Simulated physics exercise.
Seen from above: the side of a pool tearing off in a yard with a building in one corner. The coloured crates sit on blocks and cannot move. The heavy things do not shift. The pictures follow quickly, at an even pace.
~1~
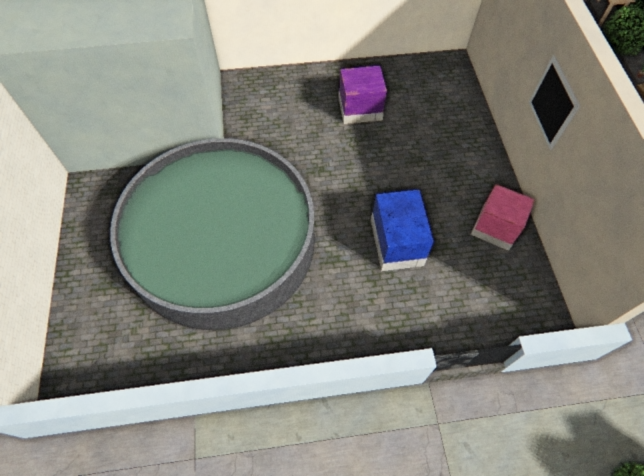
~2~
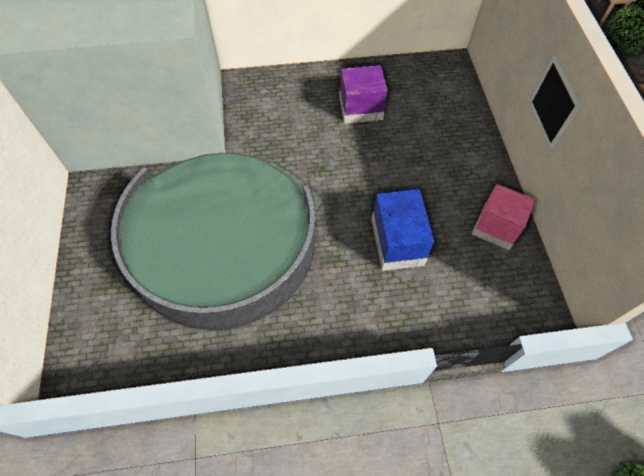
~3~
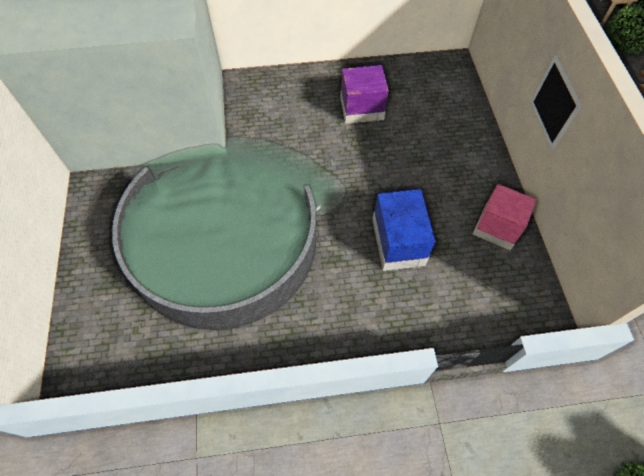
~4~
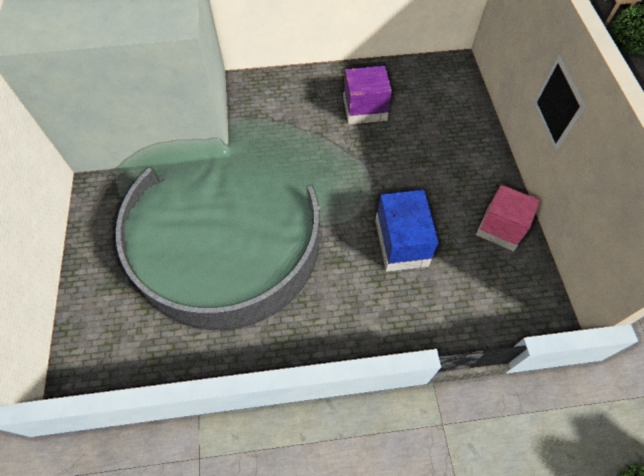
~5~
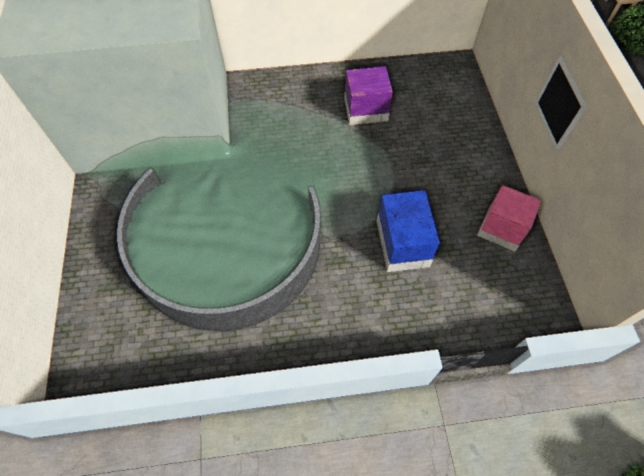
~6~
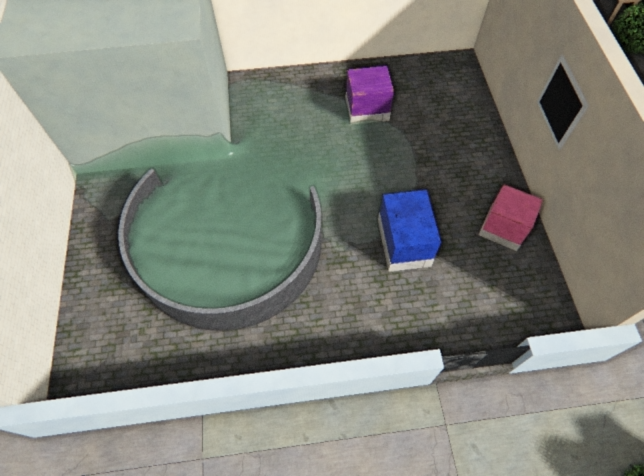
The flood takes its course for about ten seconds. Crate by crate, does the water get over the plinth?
The blue crate stays dry; the purple crate gets wet; the pink crate gets wet.
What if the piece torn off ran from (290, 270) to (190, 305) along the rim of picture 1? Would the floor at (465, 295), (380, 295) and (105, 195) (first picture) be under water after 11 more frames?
In turn: Flooded, wet, no water.
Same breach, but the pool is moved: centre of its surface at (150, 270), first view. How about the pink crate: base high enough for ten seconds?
My reading: Pink crate ends up wet.
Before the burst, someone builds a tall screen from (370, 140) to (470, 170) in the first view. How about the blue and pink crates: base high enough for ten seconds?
One by one: Blue is spared; pink is wetted.
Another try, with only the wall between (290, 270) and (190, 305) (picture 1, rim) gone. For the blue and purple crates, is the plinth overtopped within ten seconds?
Blue escapes it, purple is safe.
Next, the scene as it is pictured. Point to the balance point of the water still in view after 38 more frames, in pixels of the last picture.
Near (333, 191).
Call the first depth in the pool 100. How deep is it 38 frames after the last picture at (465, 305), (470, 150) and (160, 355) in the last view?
Roughly 20, 25 and 14 per cent, in turn.
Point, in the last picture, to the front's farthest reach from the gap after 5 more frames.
Around (479, 81).
A moment on, water covers 45 % of the floor; the blue crate water round its plinth, the purple crate water round its plinth, the pink crate not reached.
Next, water covers 55 % of the floor; the blue crate water round its plinth, the purple crate water round its plinth, the pink crate water round its plinth.
Then, water covers 70 % of the floor; the blue crate water round its plinth, the purple crate water round its plinth, the pink crate water round its plinth.
Later, water covers 100 % of the floor; the blue crate water round its plinth, the purple crate water round its plinth, the pink crate water round its plinth.
In the end, water covers 100 % of the floor; the blue crate stayed above the water, the purple crate was topped, the pink crate was topped.
